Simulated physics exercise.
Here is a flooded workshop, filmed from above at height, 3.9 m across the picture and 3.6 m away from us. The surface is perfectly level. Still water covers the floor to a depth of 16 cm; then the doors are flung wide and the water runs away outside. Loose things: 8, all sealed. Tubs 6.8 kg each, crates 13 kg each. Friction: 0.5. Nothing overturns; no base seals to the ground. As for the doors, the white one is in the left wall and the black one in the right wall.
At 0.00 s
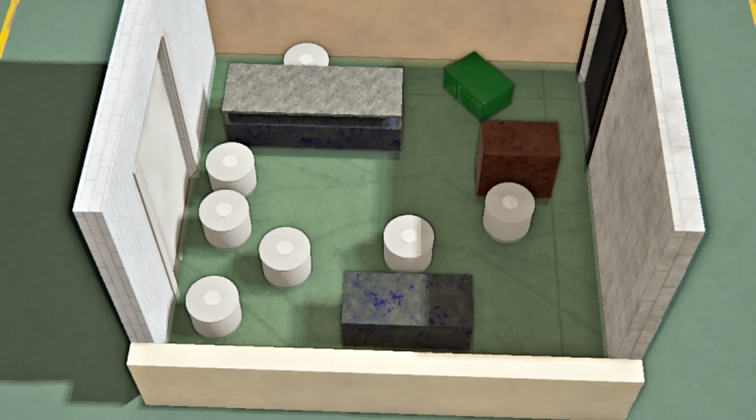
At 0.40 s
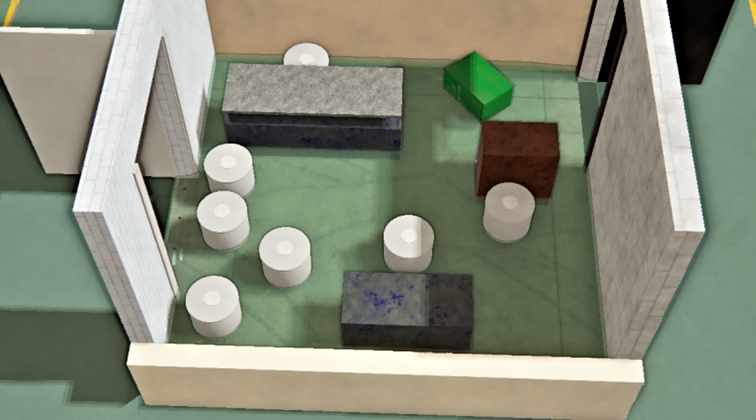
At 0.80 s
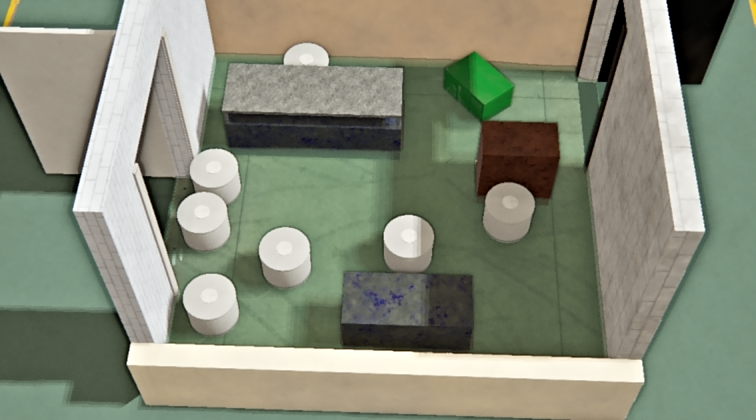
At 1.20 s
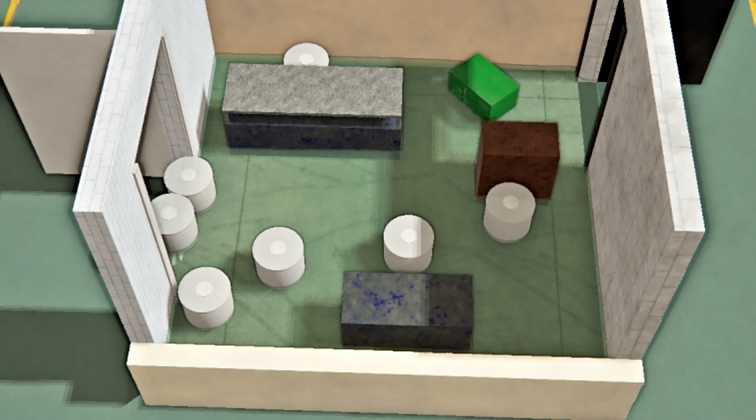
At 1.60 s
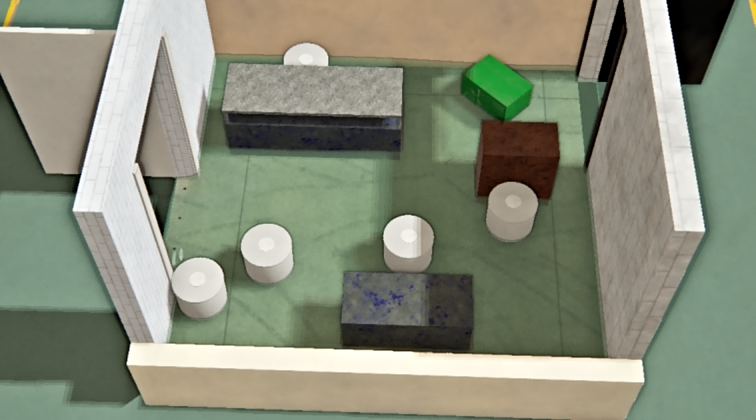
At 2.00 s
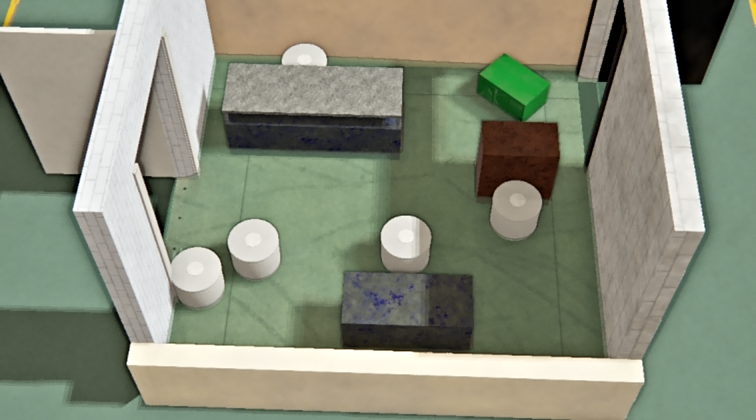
White tubs drift left and two leave through the doorway as the green crate floats right.
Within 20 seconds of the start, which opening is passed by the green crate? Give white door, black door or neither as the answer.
I would say black doorway.
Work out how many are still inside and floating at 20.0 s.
Count: 0.
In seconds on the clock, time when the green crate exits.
It gets out at about 4.0 s.
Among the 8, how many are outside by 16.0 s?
6 in total.
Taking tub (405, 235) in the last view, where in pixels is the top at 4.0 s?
Around (364, 229).
After 4.0 s the green crate has gone out by the black door; 5 of 8 are out; 3 afloat.
After 9.0 s the green crate has gone out by the black door; 5 of 8 are out; 3 afloat.
After 16.0 s the green crate has gone out by the black door; 6 of 8 are out; 0 afloat.
After 20.0 s the green crate has gone out by the black door; 6 of 8 are out; 0 afloat.
